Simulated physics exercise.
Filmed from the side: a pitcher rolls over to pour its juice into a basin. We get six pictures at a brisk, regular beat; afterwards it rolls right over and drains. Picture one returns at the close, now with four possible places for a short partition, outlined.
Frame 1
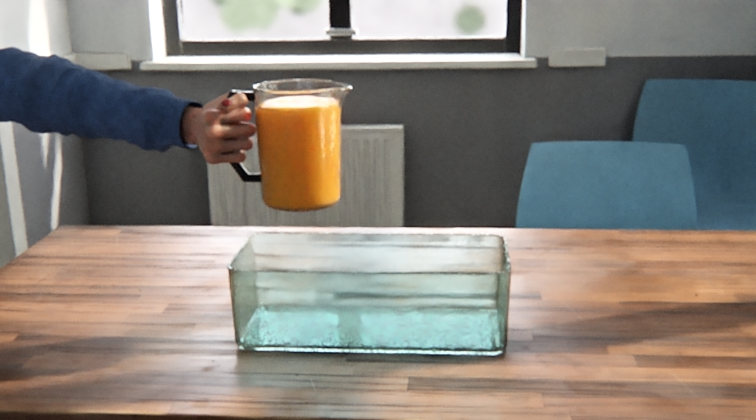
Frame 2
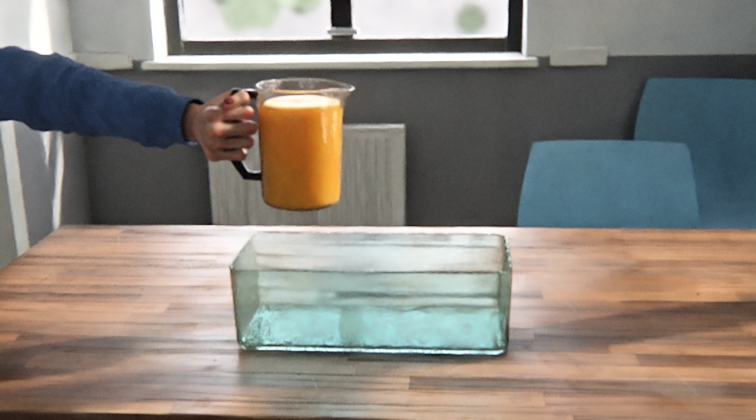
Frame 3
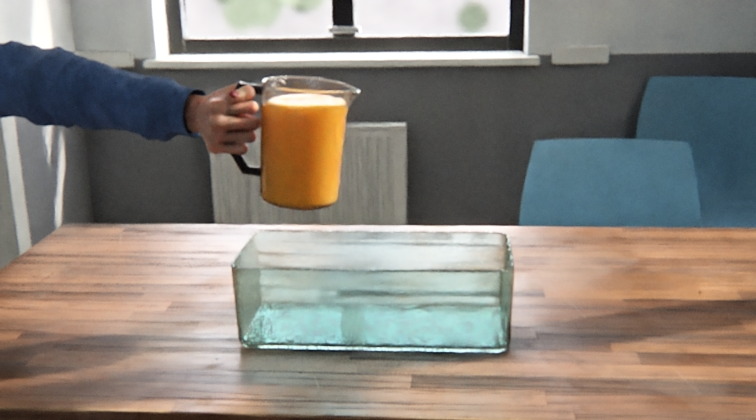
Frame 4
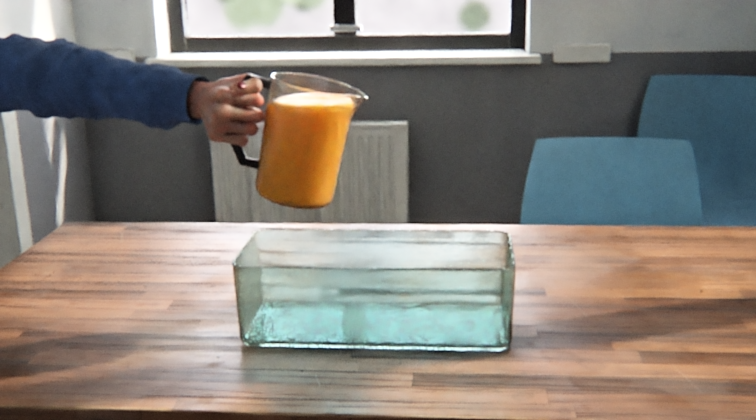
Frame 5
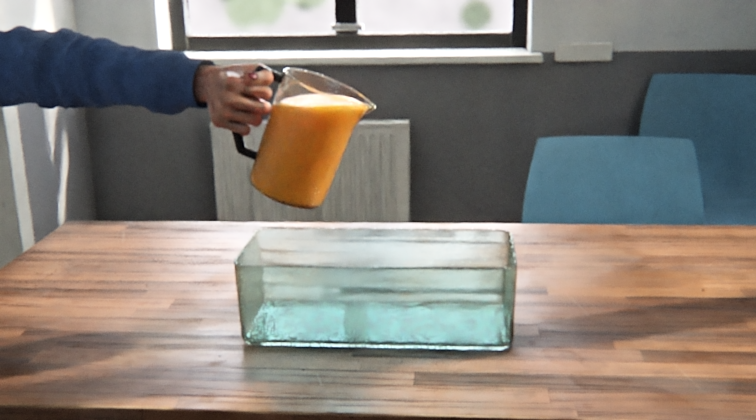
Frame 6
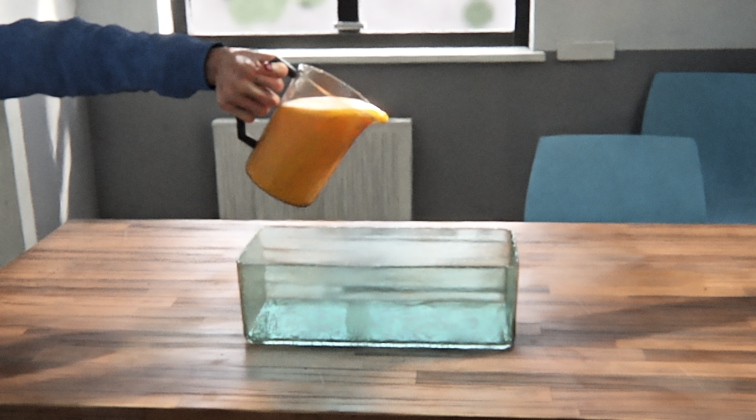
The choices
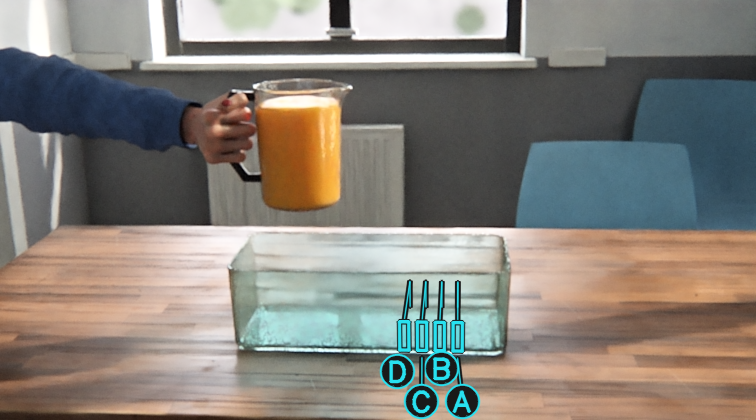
We see a hand in a blue sleeve holding a glass pitcher of orange juice above an empty glass basin on a wooden table, then tilting it rightward until the juice reaches over the lip.
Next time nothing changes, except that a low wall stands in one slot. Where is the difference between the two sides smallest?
C is best.
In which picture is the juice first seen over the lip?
Picture 6.
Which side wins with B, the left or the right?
The left side.
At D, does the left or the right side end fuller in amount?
The right side.
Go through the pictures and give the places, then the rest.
Upright, lip at (350, 88); basin from (236, 346) to (506, 351); nothing has left yet.
Upright, lip at (353, 89); nothing has left yet.
Tipped about 6°, lip at (358, 91); nothing has left yet.
Tipped about 13°, lip at (366, 97); nothing has left yet.
Tipped about 22°, lip at (374, 107); nothing has left yet.
Tipped about 33°, lip at (381, 119); juice is over the lip, down to (381, 119).
On the marked copy, A at (457, 357); B at (439, 357); C at (421, 357); D at (404, 356).
For place A, about 91 % ends left of the wall and 5 % right of it; 4 % is lost outside.
For place B, about 83 % ends left of the wall and 14 % right of it; 3 % is lost outside.
For place C, about 52 % ends left of the wall and 46 % right of it.
For place D, about 31 % ends left of the wall and 68 % right of it.
